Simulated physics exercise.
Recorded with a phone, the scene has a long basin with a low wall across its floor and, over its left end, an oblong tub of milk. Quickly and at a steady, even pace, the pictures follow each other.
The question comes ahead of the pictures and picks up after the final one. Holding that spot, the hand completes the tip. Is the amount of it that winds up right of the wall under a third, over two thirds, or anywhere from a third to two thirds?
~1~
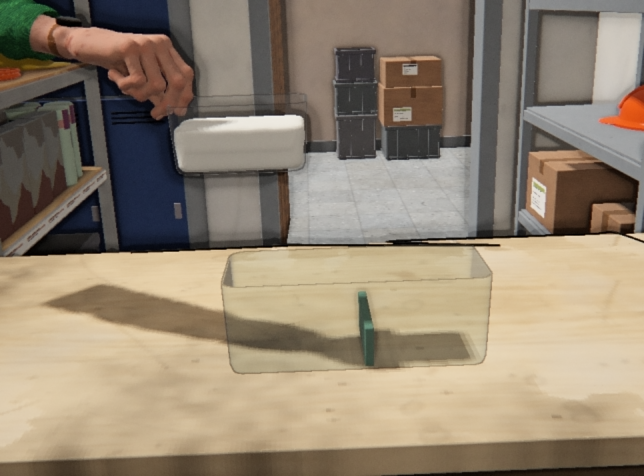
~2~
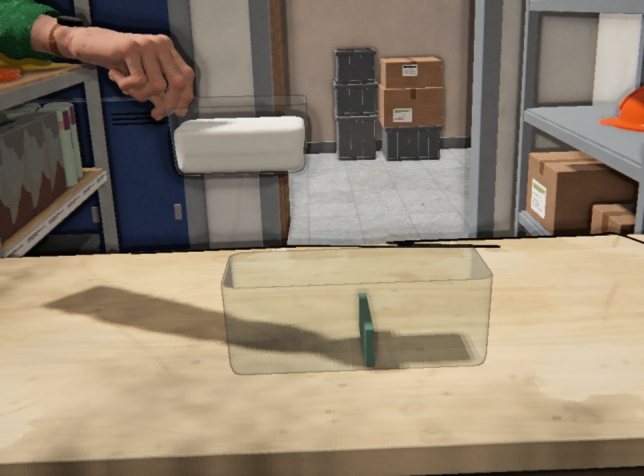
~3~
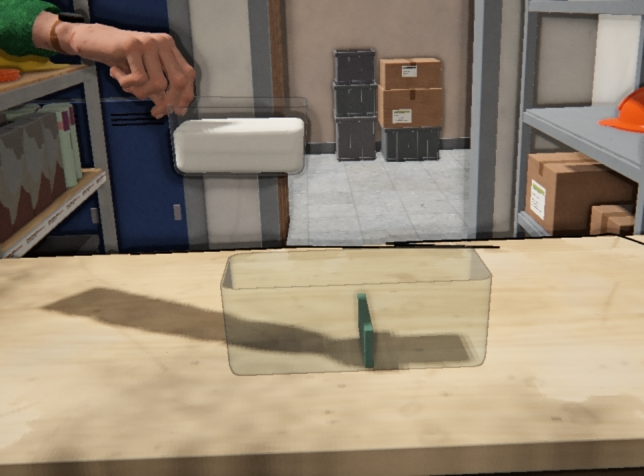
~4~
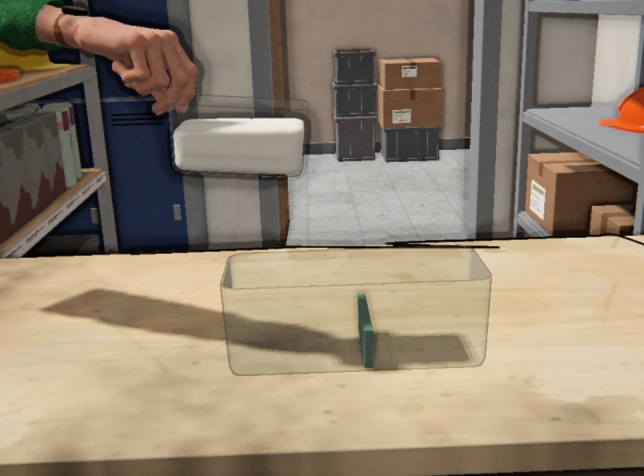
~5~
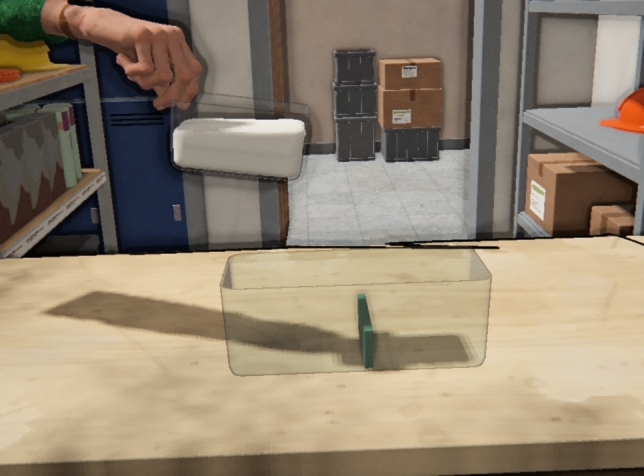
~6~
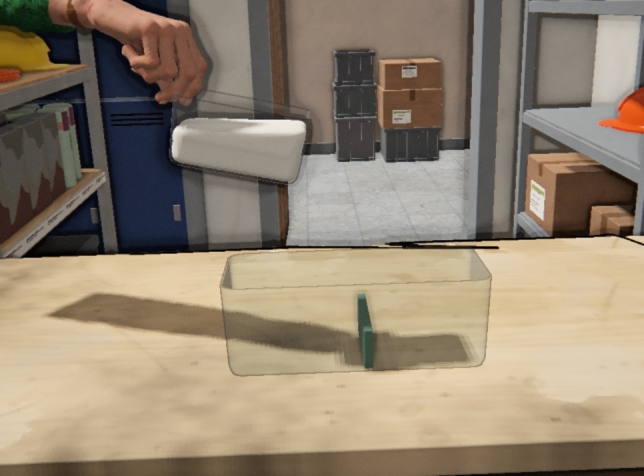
In the end it is from a third to two thirds.
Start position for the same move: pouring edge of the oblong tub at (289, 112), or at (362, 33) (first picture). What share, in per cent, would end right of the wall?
About 15 per cent, then about 80 per cent.
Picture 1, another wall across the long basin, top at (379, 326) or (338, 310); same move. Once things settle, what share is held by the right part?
That'd be about 35 percent for the first and about 70 percent for the other.
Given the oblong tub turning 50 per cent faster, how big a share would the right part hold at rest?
Around 30 percent ends up there.
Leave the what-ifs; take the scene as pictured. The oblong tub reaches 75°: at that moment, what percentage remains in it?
Around 45 in a hundred.
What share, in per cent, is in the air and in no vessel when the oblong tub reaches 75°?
About 45 per cent.
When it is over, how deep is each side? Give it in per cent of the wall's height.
The left reads 30 in a hundred and the right 30 in a hundred.
A moment on, the tilt is 75° and 44 per cent is still to pour, 3 is left of the wall and 7 right of it.
Next, the tilt is 113° and 6 per cent is still to pour, 36 is left of the wall and 46 right of it.
Then the tilt is 119° and 0 per cent is still to pour, 50 is left of the wall and 46 right of it.
Later the tilt is 119° and 0 per cent is still to pour, 50 is left of the wall and 46 right of it.
In the end 50 per cent lies left of the wall, 46 right of it and 5 outside.
